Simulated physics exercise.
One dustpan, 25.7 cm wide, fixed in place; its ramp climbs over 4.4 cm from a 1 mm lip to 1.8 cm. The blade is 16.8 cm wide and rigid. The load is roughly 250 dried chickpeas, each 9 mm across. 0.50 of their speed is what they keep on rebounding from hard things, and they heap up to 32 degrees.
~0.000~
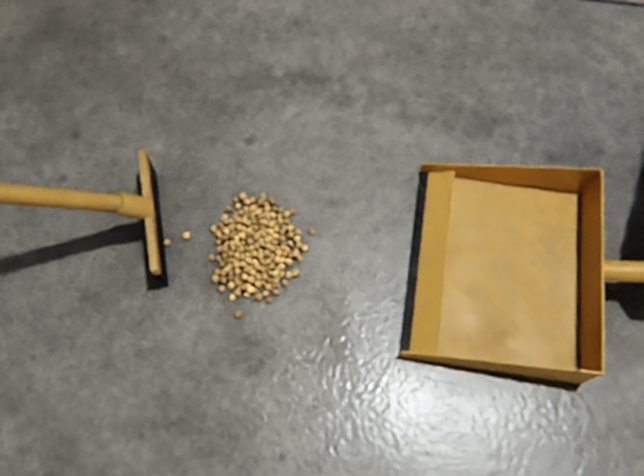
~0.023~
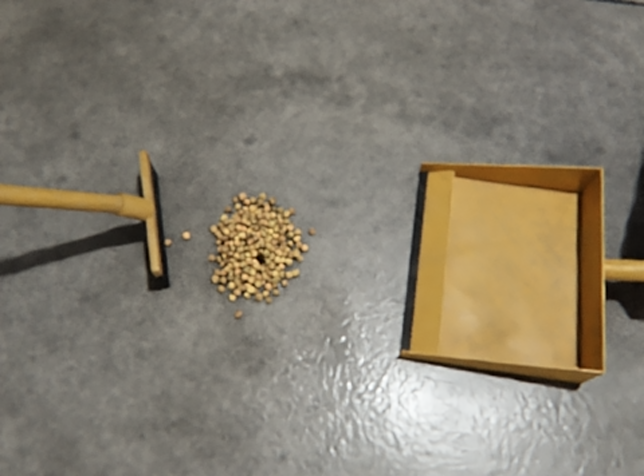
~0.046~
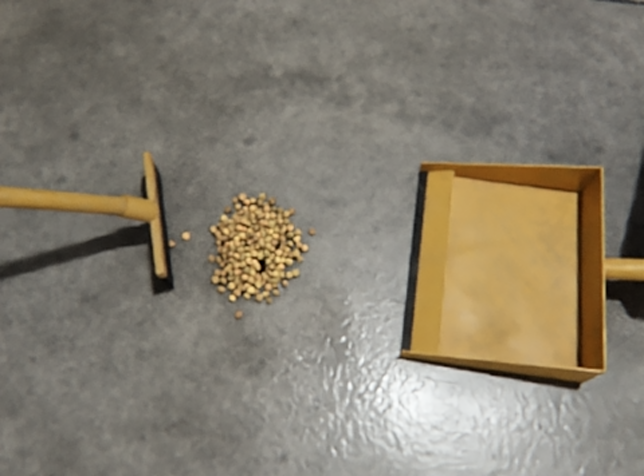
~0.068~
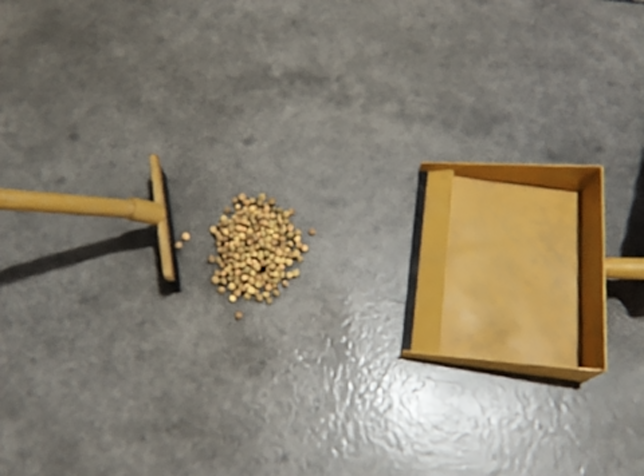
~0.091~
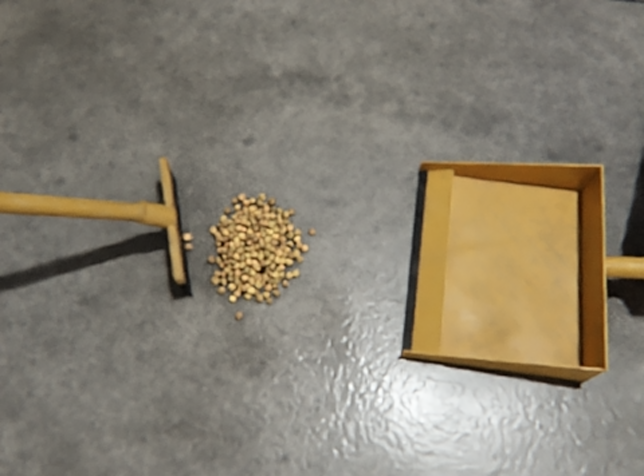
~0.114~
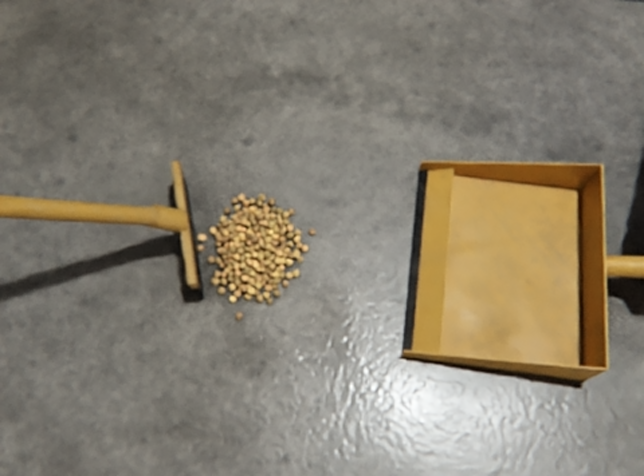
A wooden-handled blade starts at the left, apart from a heap of dried chickpeas on a grey floor, with a tan dustpan at the right. It slides rightward, nudging a couple of stray chickpeas along, until it is close beside the heap, which stays in place, as does the pan.
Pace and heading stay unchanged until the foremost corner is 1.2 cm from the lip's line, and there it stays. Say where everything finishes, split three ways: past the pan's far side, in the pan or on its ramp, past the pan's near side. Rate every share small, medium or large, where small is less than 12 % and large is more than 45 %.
Ratings - far side: Small; pan: Medium; near side: Small.
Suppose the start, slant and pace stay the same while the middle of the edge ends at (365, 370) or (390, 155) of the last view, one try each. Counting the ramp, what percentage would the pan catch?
Some 0 and 15 per cent.
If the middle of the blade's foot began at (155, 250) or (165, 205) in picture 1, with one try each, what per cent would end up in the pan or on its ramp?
Close to 15 in a hundred, then close to 20 in a hundred.
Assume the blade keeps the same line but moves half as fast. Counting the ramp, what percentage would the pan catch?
Some 10 %.
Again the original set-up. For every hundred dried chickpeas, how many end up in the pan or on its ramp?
About 20 per cent.
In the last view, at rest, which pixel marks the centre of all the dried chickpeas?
After settling, the middle sits near (400, 252).
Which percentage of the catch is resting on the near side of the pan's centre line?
Some 80 per cent.
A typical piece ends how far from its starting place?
18 cm, roughly.
Then, at 0.28 s, middle of the blade 16 cm from the lip; 0 % over the lip, far side 0 %, near side 0 %.
After 0.40 s, middle of the blade 7 cm from the lip; 0 % over the lip, far side 0 %, near side 0 %.
After 0.64 s, middle of the blade 4 cm from the lip; 20 % over the lip, far side 0 %, near side 0 %.
By 0.9 s all is still; far side 0 %, pan 20 %, near side 0 %, in front of the lip or behind the blade 80 %.
